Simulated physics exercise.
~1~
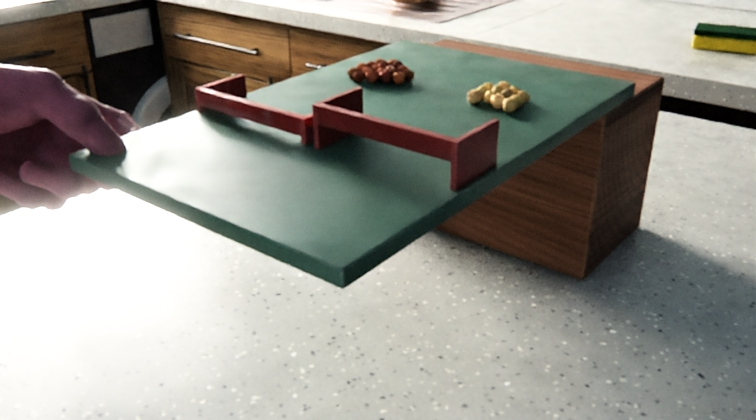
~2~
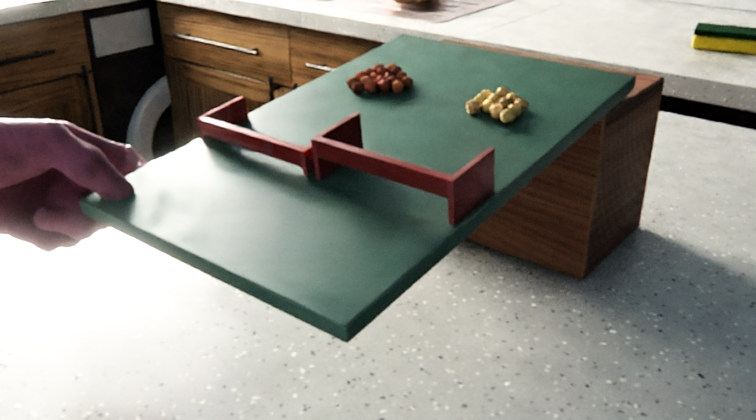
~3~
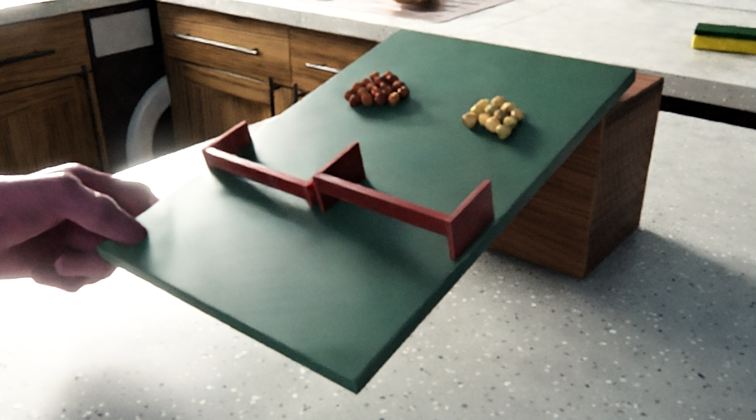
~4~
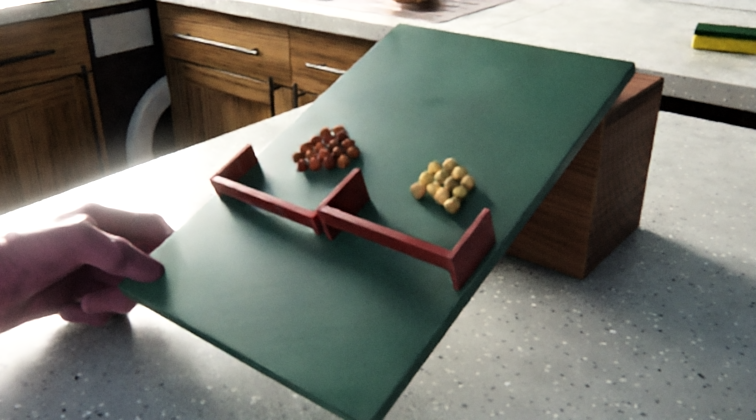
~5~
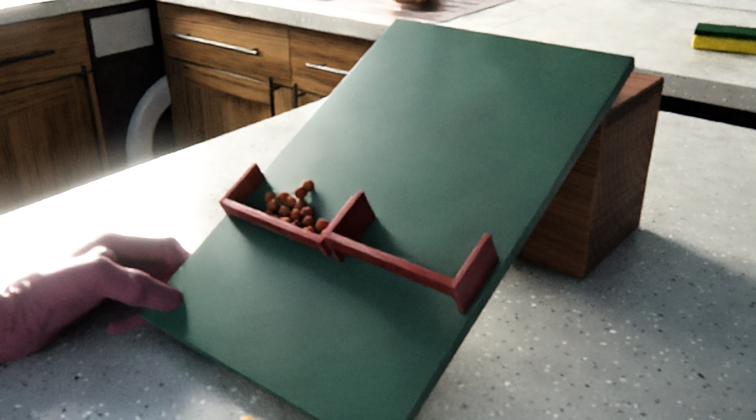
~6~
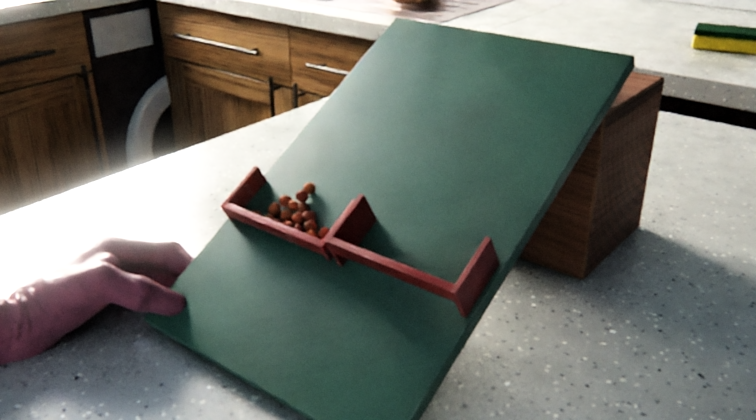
A green board is slowly lowered at its near end by a hand on the left, while its far end rests on a brown wooden block on a speckled kitchen counter, seen from slightly above by a still camera. Two red gates stand across it, with a reddish-brown batch and a pale yellow batch lying farther up. As the board steepens, both batches begin sliding down toward the gates. The yellow batch, nearer the viewer, slips under its gate and goes out of sight. The reddish-brown batch stops, gathered behind its gate, as the board comes to rest steeply tilted.
